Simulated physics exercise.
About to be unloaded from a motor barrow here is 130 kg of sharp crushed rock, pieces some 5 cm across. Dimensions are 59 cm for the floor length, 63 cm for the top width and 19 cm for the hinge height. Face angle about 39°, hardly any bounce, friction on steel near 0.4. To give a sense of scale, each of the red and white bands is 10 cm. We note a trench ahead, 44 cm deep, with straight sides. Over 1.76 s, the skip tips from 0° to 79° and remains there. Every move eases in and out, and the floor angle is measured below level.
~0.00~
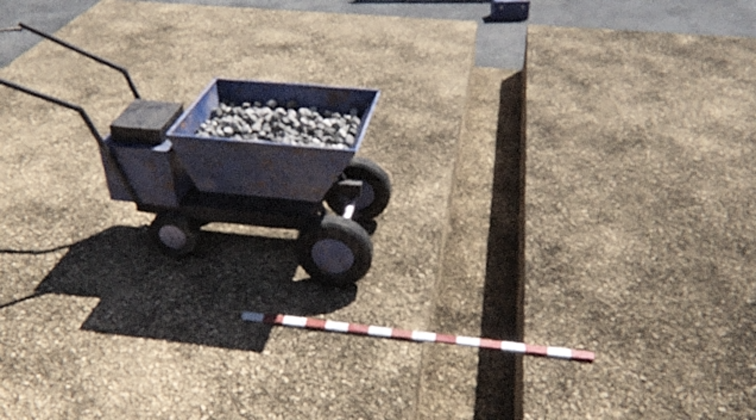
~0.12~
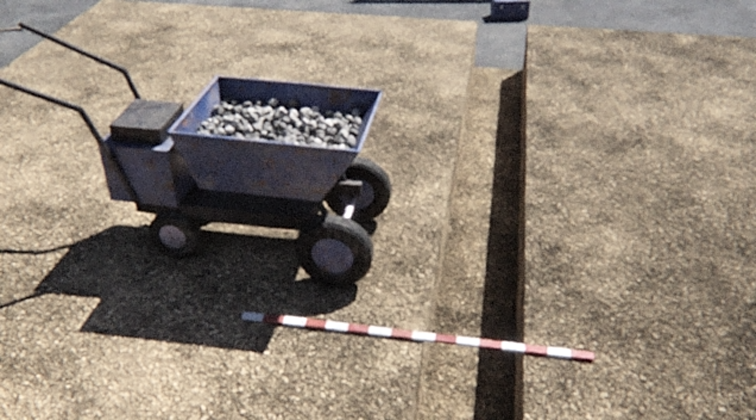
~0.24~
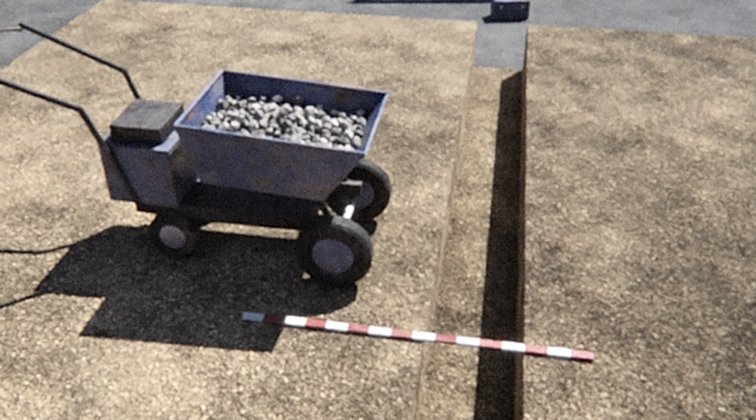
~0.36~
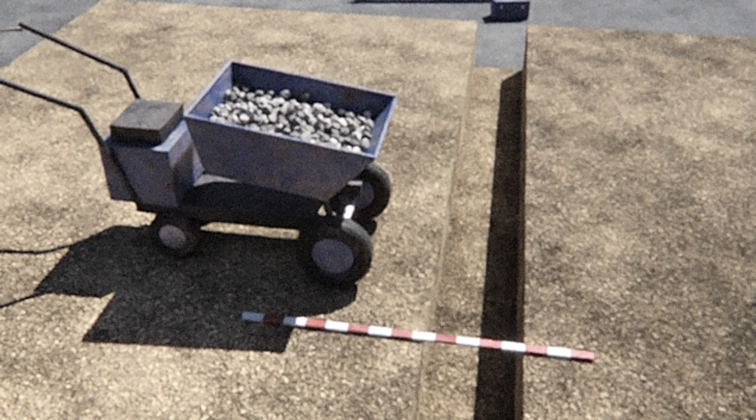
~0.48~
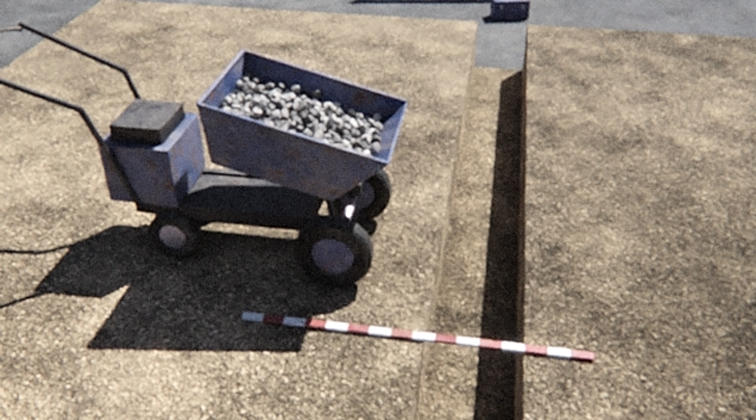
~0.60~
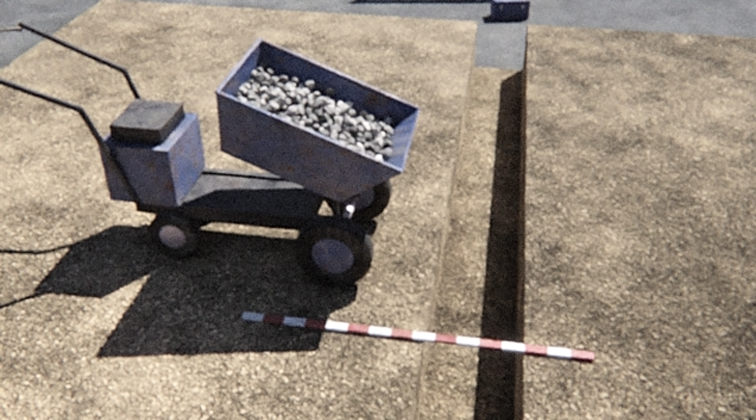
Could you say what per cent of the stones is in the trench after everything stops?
I would put it at 96 per cent.
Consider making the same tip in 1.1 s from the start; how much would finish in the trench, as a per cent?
With that timing, about 95 per cent.
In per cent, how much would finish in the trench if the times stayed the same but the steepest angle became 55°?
Near 5 per cent then.
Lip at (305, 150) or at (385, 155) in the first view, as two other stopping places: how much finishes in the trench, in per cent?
Around 90 and then 75 percent.
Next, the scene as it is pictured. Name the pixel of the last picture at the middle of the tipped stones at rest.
The tipped stones centre close to (483, 316).
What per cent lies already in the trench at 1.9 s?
Around 30 per cent of it.
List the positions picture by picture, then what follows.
In the first picture, the skip is at 0°, its lip at (356, 152); the top of the load is at (277, 117).
The second picture shows lip at (358, 152), floor tilted 1°, highest stones at (273, 116); the stones move at 0.2 m/s on average.
In the third picture, the skip is at 4°, its lip at (365, 154); the top of the load is at (266, 111); the stones move at 0.3 m/s on average.
In the fourth picture, the skip is at 9°, its lip at (375, 158); the top of the load is at (251, 102); the stones move at 0.4 m/s on average.
The fifth picture shows lip at (387, 164), floor tilted 14°, highest stones at (249, 90); the stones move at 0.5 m/s on average.
The sixth picture shows lip at (401, 172), floor tilted 21°, highest stones at (256, 78); the stones move at 0.6 m/s on average.
After 1.3 s the floor is at 67°; 100 % in the skip; the foremost stones are at (455, 213).
After 1.9 s the floor is at 79°; 68 % in the skip, 32 % in the trench; the foremost stones are at (519, 313).
After 2.2 s the floor is at 79°; 41 % in the skip, 58 % in the trench, 1 % past the trench; the foremost stones are at (567, 277).
After 4.2 s the floor is at 79°; 3 % in the skip, 96 % in the trench, 1 % past the trench; the foremost stones are at (576, 278).
